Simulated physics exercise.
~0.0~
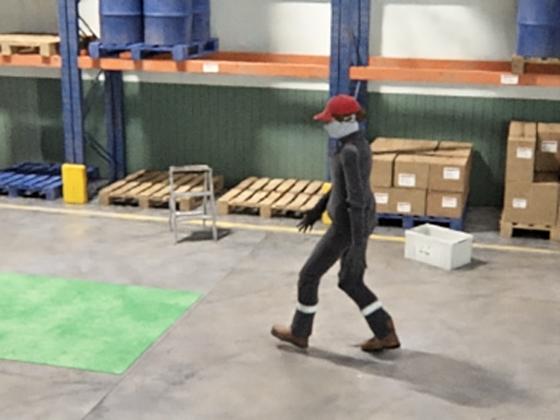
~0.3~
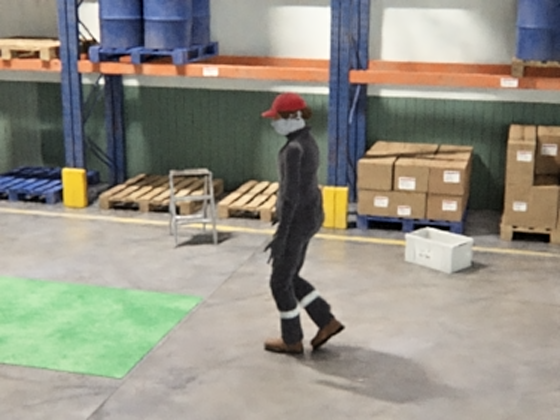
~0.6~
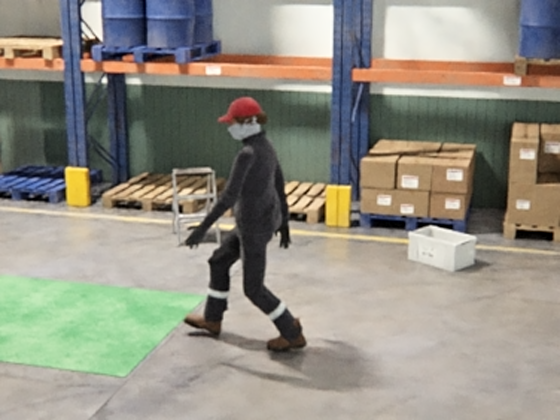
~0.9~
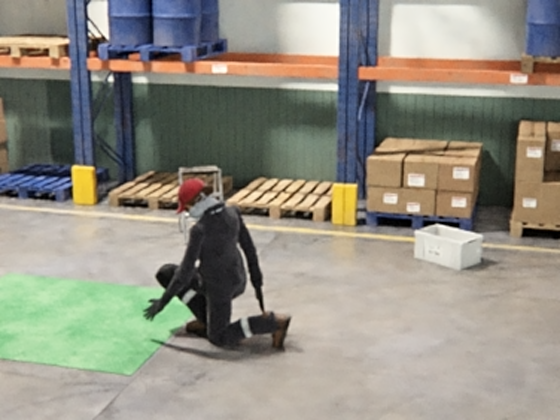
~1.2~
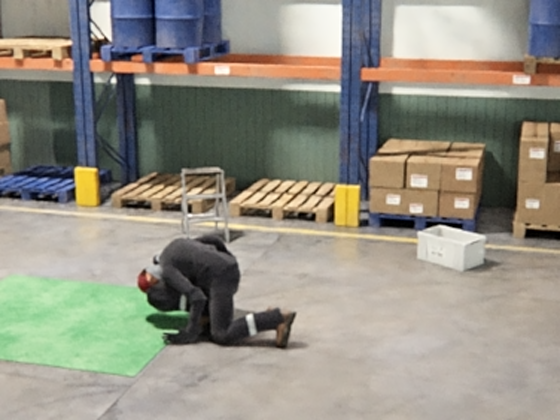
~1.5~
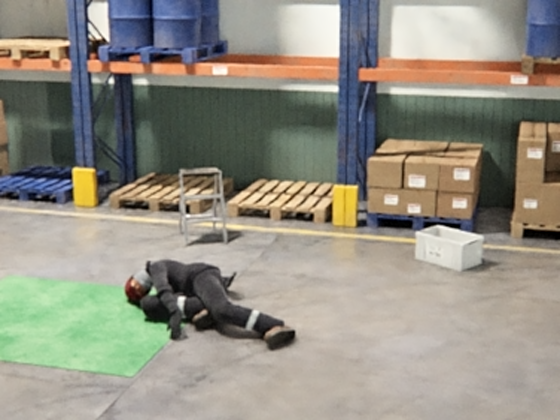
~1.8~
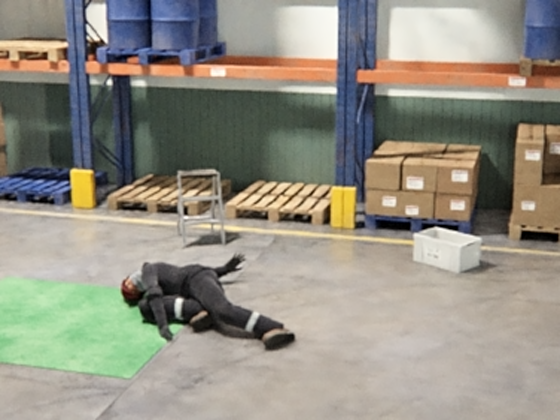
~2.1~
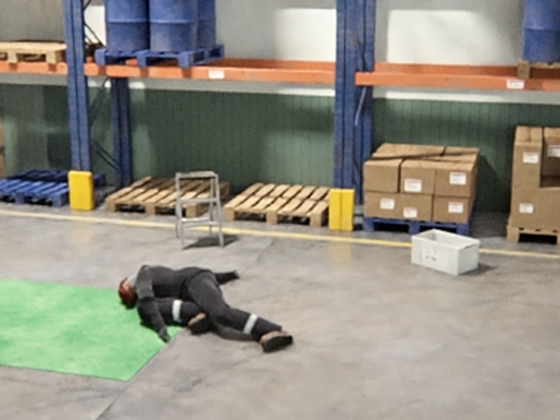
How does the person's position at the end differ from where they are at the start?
At the start the person is upright and walking on the bare grey floor, well to the right of the green mat. By the end they are farther left and lying down at the mat, with head and chest over its near edge and legs still on the grey floor.
